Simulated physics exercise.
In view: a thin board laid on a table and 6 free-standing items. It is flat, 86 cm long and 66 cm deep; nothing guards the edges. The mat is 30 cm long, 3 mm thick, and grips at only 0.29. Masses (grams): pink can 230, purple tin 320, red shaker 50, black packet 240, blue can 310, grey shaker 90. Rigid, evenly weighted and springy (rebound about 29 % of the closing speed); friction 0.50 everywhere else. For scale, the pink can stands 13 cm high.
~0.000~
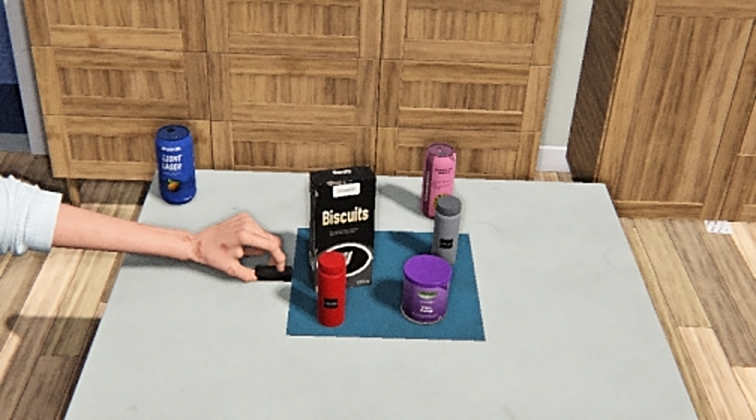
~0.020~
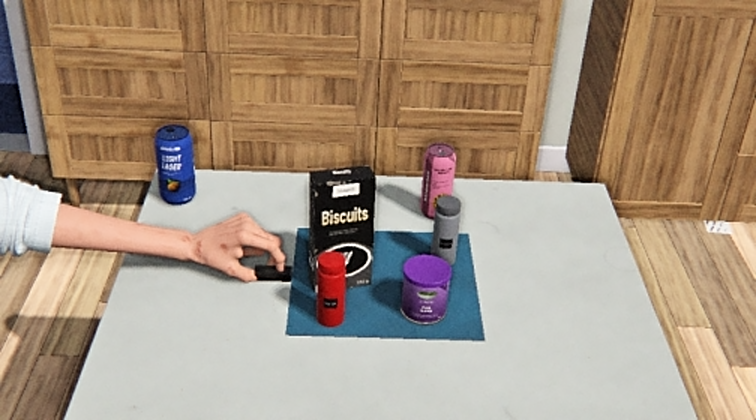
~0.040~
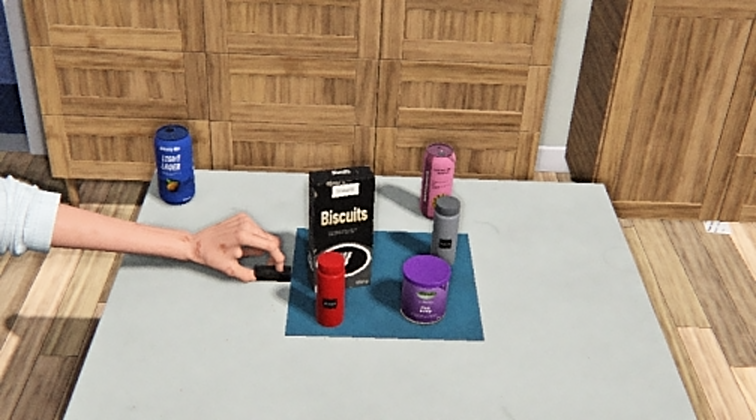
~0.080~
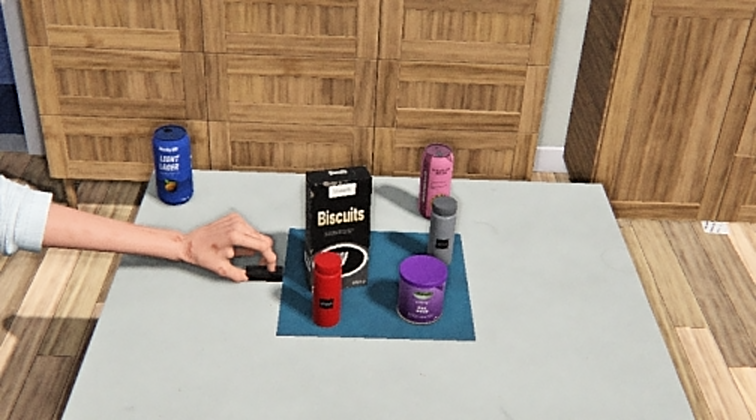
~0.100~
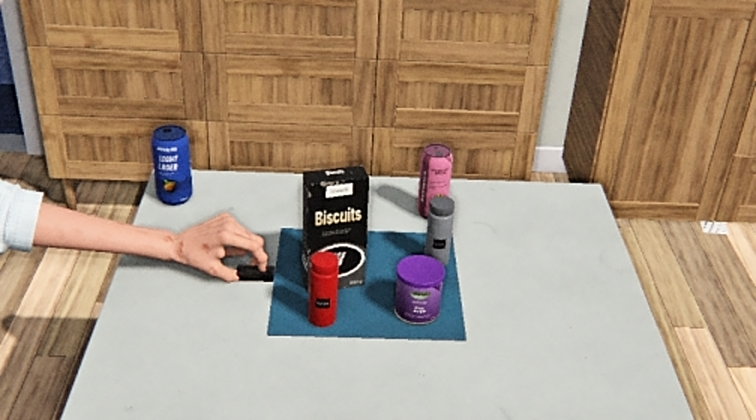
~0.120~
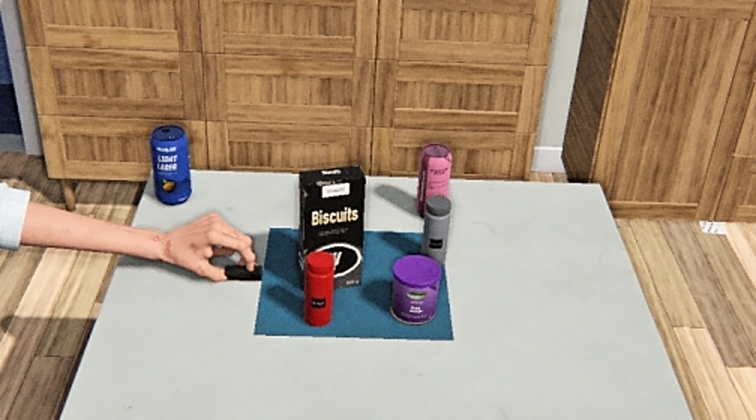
A hand slowly pulls the teal mat and the items on it slightly left.
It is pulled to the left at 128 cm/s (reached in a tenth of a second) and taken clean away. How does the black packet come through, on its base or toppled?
The black packet falls over.
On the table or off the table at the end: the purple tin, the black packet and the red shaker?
The purple tin ends on the table; the black packet finishes off the table; the red shaker ends off the table.
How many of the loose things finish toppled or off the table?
2 of them.
After 0.42 s, mat out by 42 cm; black packet leaning 5° near (205, 226); red shaker slid 22 cm; grey shaker leaning 7°.
After 0.62 s, mat out by 68 cm; red shaker and black packet now off the table; purple tin slid 6 cm; grey shaker leaning 4°.
After 1.02 s, mat out by 80 cm; purple tin slid 6 cm; grey shaker slid 3 cm.
At rest (1.5 s), off the table and tipped over, red shaker and black packet; not toppled but over 6 cm from the start, purple tin; the other 3 in place, give or take 6 cm.
